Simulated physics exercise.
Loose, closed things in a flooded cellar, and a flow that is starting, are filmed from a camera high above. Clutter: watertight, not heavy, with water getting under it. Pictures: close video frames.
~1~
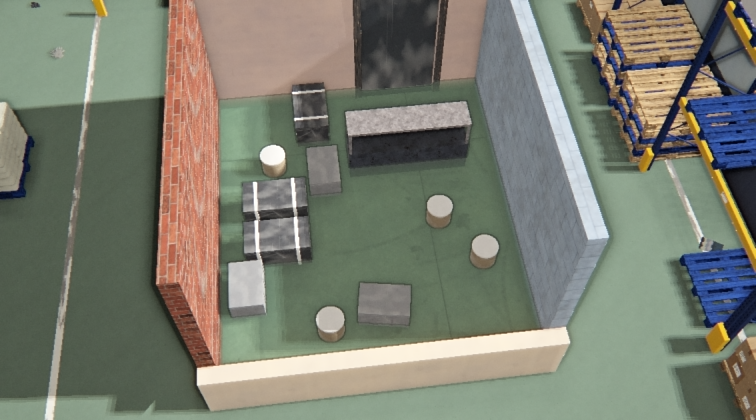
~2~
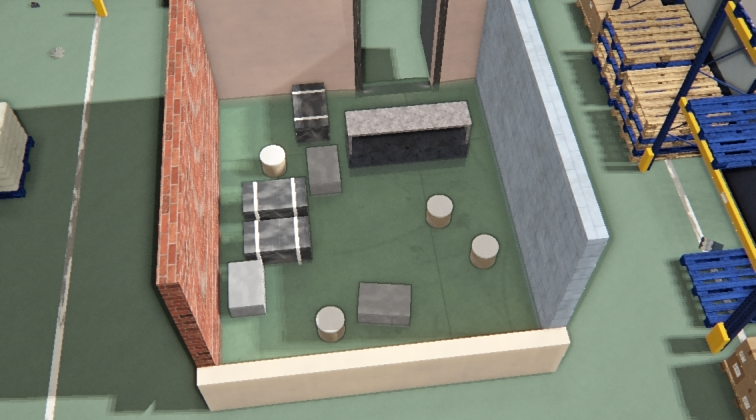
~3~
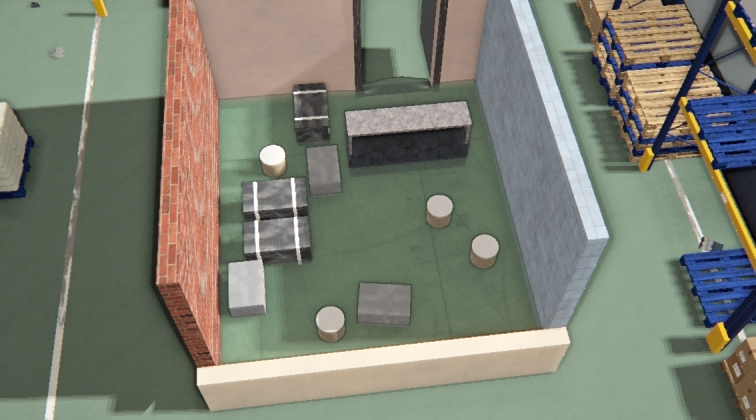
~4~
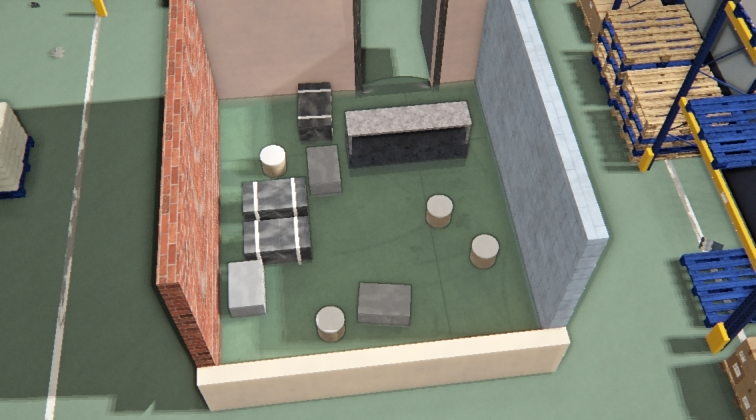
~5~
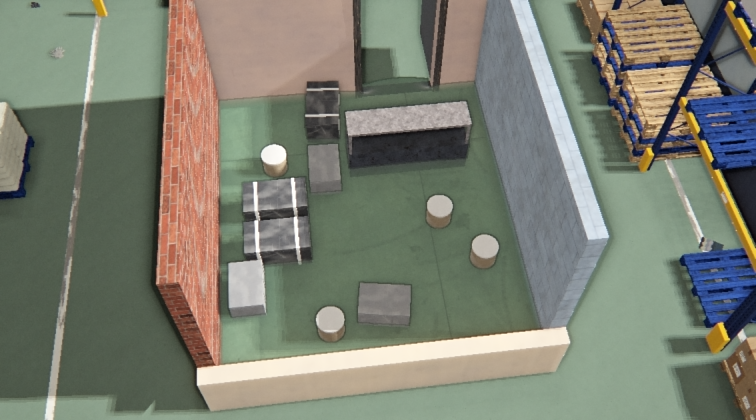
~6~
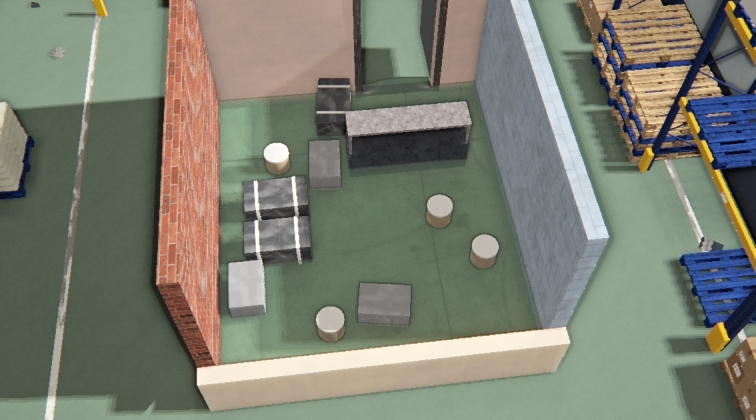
Black strapped trunk sliding slowly right toward the open doorway in a walled enclosure, while nearby crate and pale drum barely shift.
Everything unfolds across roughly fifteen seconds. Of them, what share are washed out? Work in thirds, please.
It falls in the central third.
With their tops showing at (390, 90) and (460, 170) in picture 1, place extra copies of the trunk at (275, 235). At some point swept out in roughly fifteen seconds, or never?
Observed in sequence: Departs and stays put.
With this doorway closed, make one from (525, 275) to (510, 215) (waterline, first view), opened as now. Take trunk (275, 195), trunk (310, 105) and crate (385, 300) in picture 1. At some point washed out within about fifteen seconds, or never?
Same order as asked: Never leaves, never leaves, exits.
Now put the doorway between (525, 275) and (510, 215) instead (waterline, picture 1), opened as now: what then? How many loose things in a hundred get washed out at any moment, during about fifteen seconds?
It comes to about 30 per cent of the things.
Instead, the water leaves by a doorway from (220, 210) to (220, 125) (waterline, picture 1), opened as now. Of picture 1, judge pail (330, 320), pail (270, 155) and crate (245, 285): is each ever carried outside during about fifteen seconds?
Outcome for each, in the order asked: Not flushed / flushed / flushed.
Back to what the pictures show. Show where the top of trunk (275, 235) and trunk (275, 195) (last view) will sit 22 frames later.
Around (279, 167) for the first and around (356, 101) for the second.
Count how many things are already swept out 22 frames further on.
By that point the tally is 3.
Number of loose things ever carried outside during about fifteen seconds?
Tally: 4.
A moment on, 0 of 10 are out; 10 afloat.
Next, 2 of 10 are out; 8 afloat.
Later, 3 of 10 are out; 7 afloat.
In the end, 4 of 10 are out; 6 afloat.
